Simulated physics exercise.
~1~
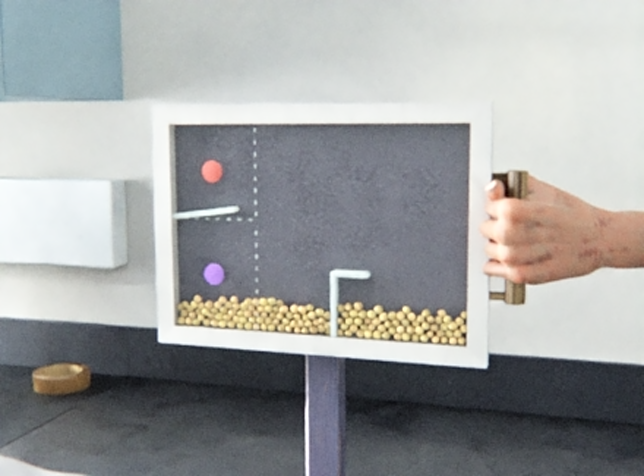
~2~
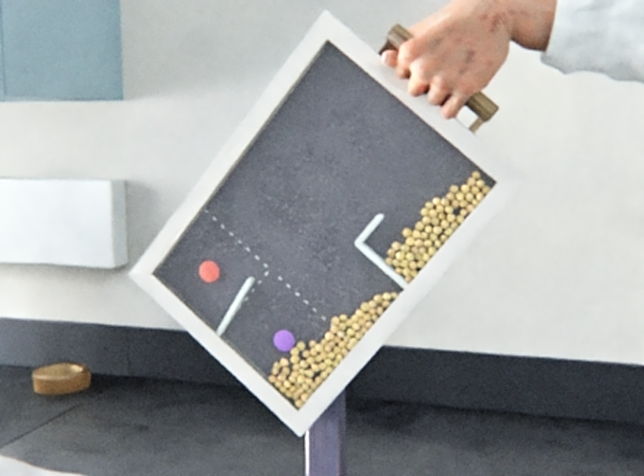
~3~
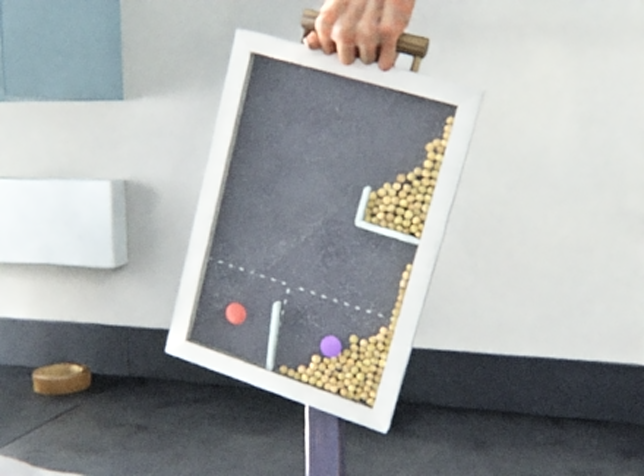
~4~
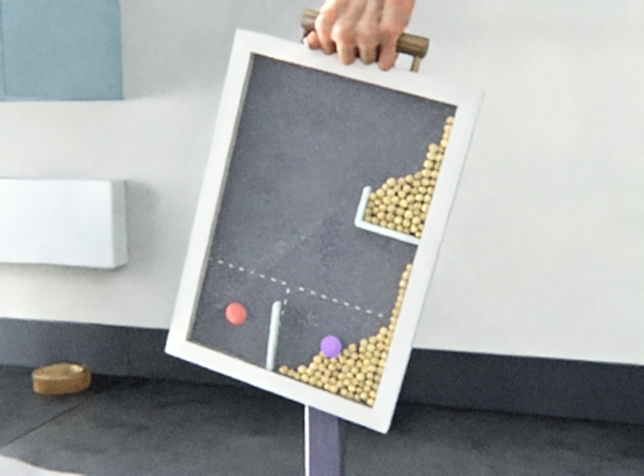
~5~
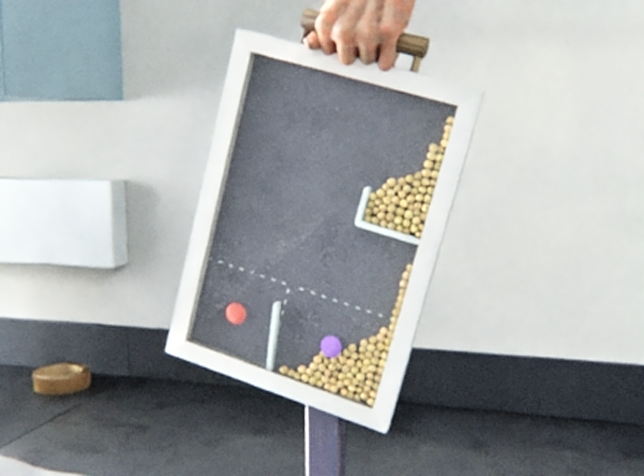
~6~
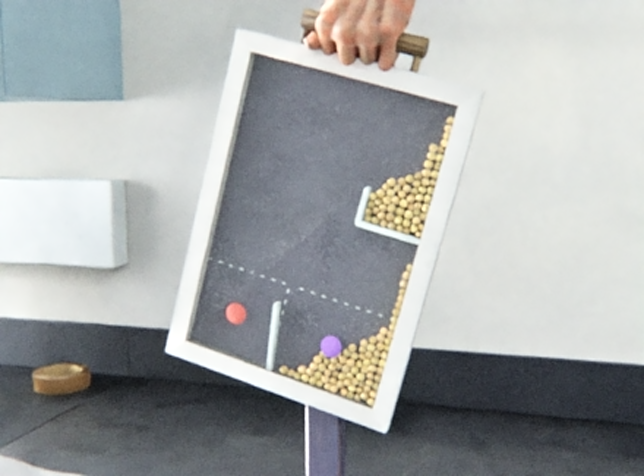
A shallow framed case of pale wooden beads was turned anticlockwise by a hand until it stood nearly upright on end, sending beads sliding into the purple-stickered pocket and onto a ledge higher up, while the red-stickered pocket stayed empty as everything settled.
